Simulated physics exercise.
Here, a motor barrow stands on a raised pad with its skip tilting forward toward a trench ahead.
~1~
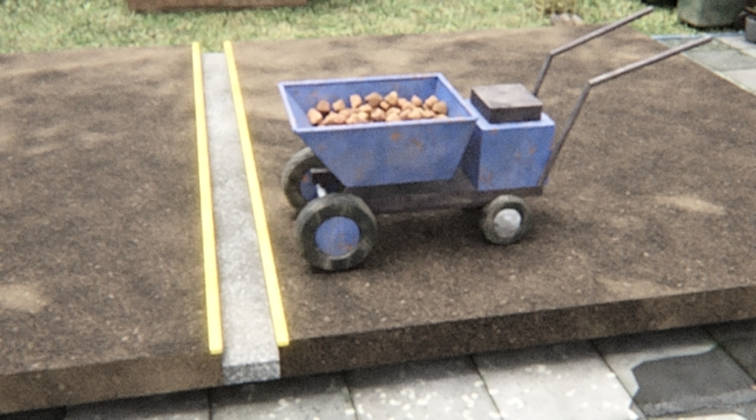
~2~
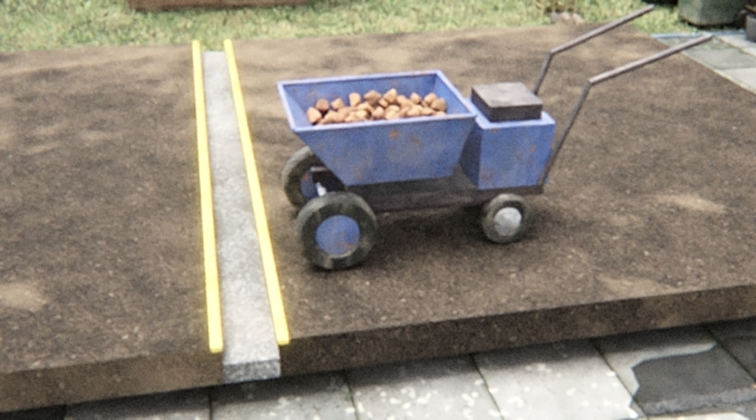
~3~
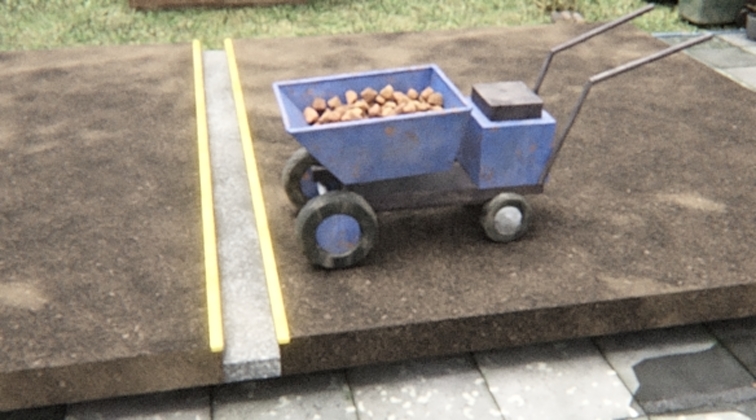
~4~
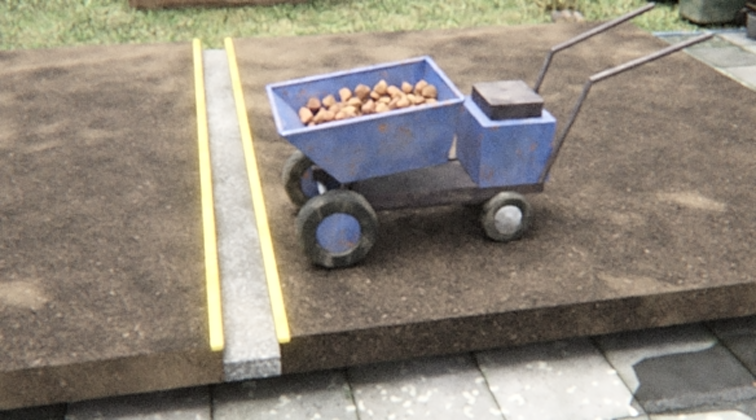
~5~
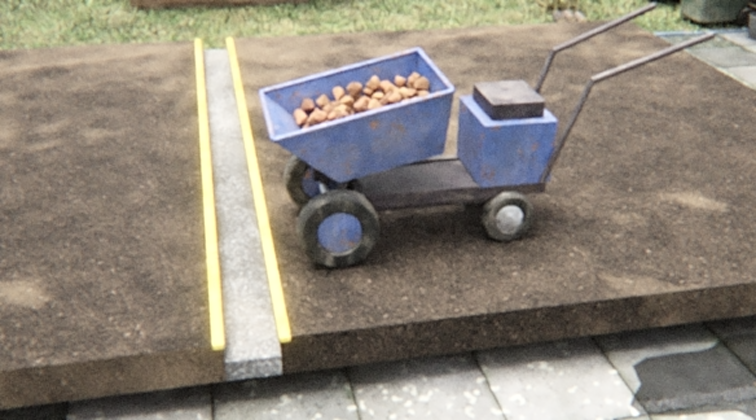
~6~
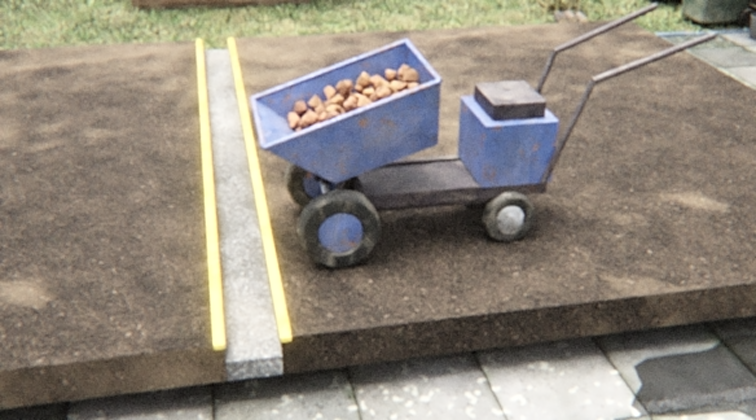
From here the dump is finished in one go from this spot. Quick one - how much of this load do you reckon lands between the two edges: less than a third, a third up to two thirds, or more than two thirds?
Watching that, the trench's share sits in the lowest third, below one-third of the load.
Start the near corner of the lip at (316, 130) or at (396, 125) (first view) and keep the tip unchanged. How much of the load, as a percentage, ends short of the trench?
Trial 1 around 0 %, trial 2 around 40 %.
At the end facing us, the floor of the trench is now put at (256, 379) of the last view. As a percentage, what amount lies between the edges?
About 10 per cent.
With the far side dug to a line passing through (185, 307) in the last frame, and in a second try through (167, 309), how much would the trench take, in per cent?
50 %, give or take, and then 70 %.
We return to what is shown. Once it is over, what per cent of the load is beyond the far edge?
Around 80 per cent.
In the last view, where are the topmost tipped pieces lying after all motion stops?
I'd place the summit at about pixel (184, 221).
Soon after the last picture, skip tipped steeply; all in the skip.
A little later, skip tipped steeply; most in the skip; a small part beyond it; a stray few falling.
Later still, skip tipped right over; about a quarter in the skip; a stray few in or heaped over the trench; most beyond it.
By the end, skip tipped right over; a small part in the skip; a small part in or heaped over the trench; most beyond it.
